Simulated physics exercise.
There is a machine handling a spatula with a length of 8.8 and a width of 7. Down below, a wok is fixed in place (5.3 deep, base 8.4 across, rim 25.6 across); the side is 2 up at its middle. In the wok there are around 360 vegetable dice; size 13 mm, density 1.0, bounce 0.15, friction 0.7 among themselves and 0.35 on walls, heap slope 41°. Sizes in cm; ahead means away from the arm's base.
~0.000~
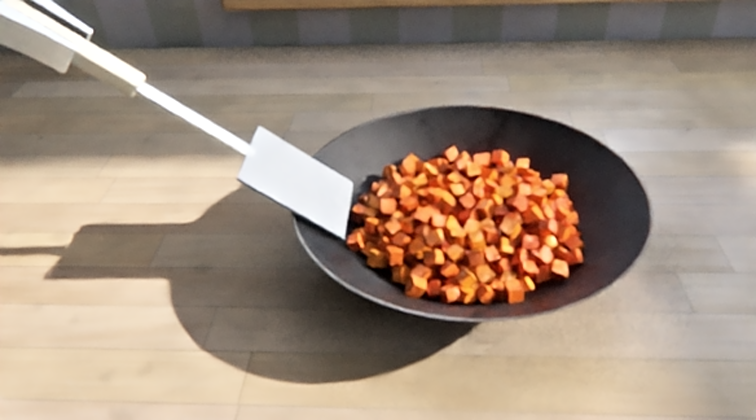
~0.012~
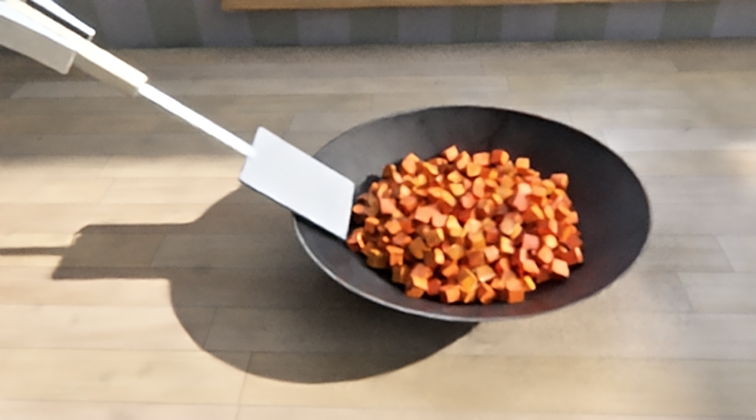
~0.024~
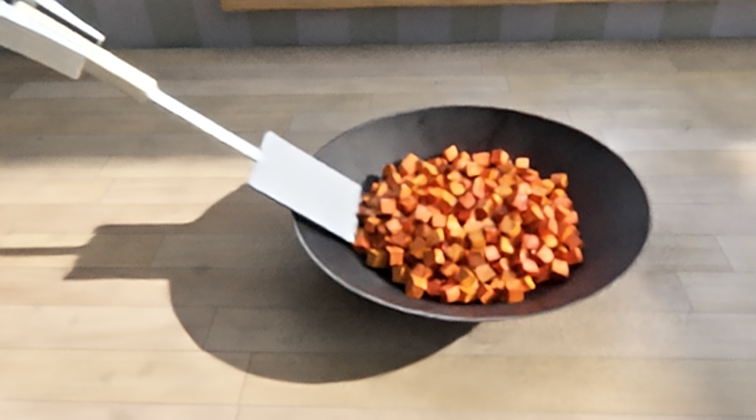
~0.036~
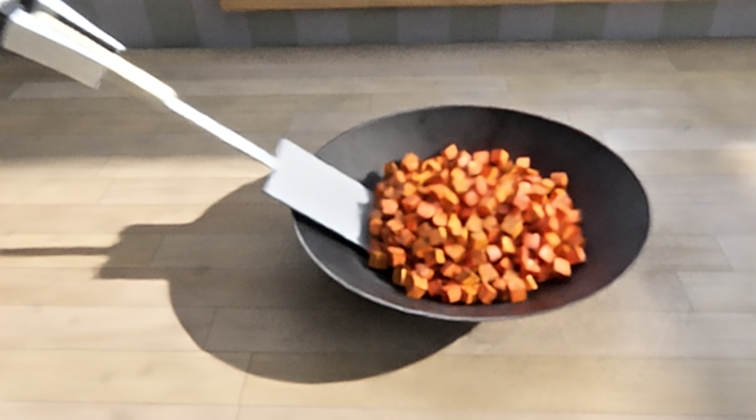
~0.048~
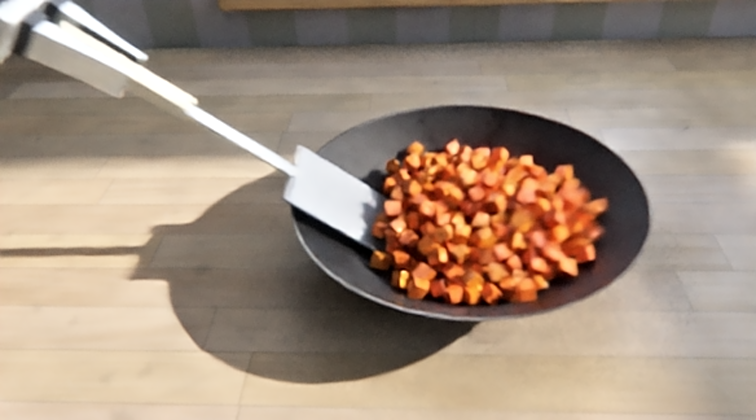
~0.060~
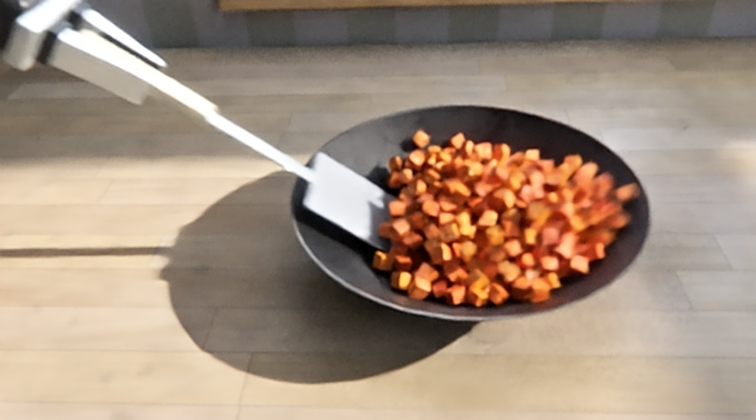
A white spatula held by a machine rested at the left of a dark wok, then slid down and rightward inside it, pushing the heap of orange vegetable cubes toward the right side.
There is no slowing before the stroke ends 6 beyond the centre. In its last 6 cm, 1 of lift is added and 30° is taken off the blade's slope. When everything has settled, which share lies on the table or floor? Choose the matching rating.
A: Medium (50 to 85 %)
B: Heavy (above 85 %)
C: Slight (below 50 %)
Slight (below 50 %).
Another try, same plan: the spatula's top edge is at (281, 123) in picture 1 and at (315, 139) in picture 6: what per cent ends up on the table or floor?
30 per cent.
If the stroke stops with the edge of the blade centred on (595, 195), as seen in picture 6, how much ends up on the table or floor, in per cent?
Roughly 60 per cent.
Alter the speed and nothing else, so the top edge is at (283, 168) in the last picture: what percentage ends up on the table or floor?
About 30 percent.
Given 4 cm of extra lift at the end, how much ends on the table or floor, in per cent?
You'd expect near 35 percent of it there.
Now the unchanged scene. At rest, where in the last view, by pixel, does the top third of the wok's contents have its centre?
I'd put it close to (588, 193).
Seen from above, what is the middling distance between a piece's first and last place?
10 cm.
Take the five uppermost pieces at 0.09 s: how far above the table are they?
Roughly 8 centimetres.
After 0.09 s, sloping 38°, highest piece 8 above the table; 353 in the wok, 7 on the blade or in flight.
After 0.12 s, sloping 27°, highest piece 11 above the table; 335 in the wok, 25 on the blade or in flight.
After 0.33 s, sloping 8°, highest piece 7 above the table; 245 in the wok, 114 on the table or floor, 1 on the blade or in flight.
After 1.38 s, sloping 8°, highest piece 7 above the table; 244 in the wok, 116 on the table or floor.
In the end, 244 in the wok, 116 on the table or floor. That is 32 % on the table or floor.
